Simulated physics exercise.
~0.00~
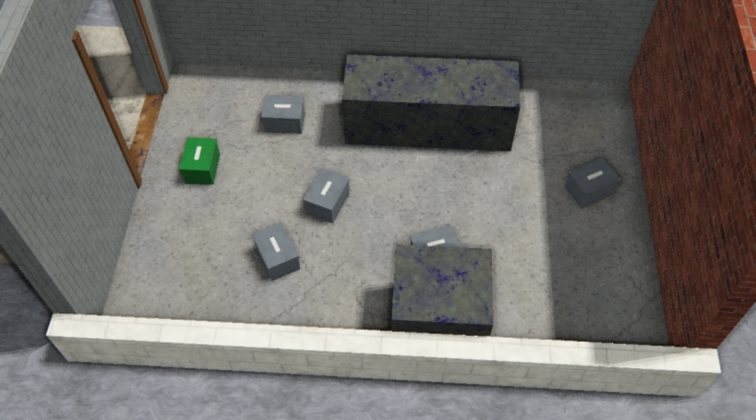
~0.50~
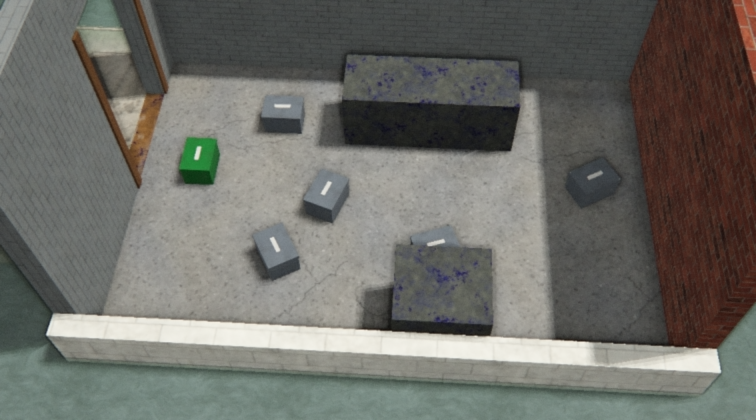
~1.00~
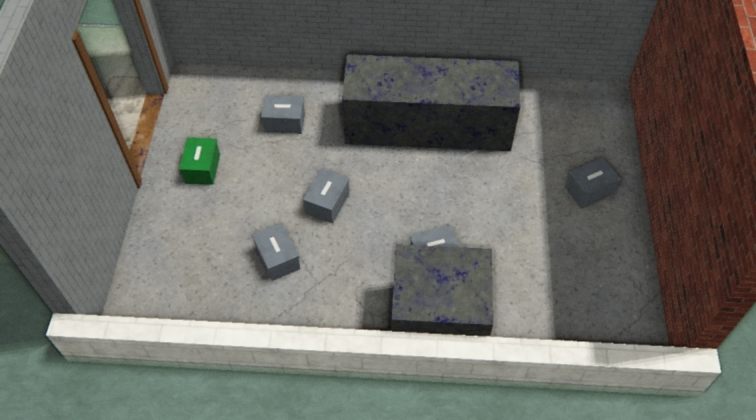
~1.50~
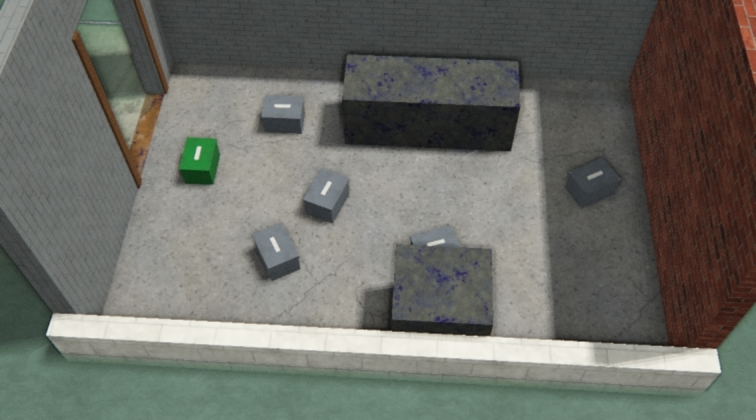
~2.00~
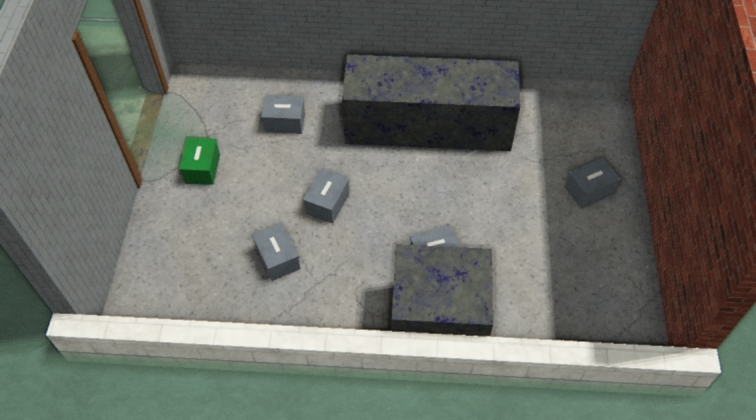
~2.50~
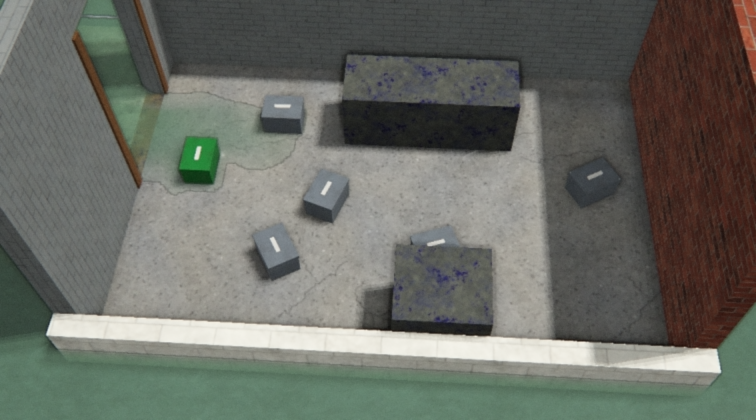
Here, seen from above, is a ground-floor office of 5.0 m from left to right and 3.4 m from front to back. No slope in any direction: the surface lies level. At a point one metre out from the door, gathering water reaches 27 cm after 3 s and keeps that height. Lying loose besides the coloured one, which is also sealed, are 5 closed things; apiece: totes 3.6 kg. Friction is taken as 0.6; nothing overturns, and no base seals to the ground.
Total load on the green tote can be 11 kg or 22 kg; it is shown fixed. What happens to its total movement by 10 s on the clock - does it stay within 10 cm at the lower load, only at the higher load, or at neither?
It stays within that distance at neither load.
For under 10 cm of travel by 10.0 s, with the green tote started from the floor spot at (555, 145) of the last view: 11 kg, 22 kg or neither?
The answer: Either weight will do.
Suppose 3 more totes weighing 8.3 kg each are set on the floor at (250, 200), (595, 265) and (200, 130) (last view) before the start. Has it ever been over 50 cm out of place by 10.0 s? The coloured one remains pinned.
In turn: Short of it, over, more.
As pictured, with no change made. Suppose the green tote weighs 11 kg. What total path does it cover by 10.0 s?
Path length near 350 cm.
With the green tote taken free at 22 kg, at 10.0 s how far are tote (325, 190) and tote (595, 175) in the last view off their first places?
In turn: 120 cm, 80 cm.
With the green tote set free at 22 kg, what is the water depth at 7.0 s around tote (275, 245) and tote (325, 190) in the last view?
Close to 12 and 9 centimetres.
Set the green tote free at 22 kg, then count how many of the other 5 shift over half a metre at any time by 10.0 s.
Count: 5.
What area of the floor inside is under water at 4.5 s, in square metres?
Roughly 9.5 m2.
After 3.5 s the green tote would be 65 cm from its start with 11 kg and 19 cm from its start with 22 kg; 8 cm of water round it then.
After 4.5 s the green tote would be 147 cm from its start with 11 kg and 64 cm from its start with 22 kg; 7 cm of water round it then.
After 7.0 s the green tote would be 214 cm from its start with 11 kg and 72 cm from its start with 22 kg; 8 cm of water round it then.
After 10.0 s the green tote would be 131 cm from its start with 11 kg and 103 cm from its start with 22 kg; 12 cm of water round it then.
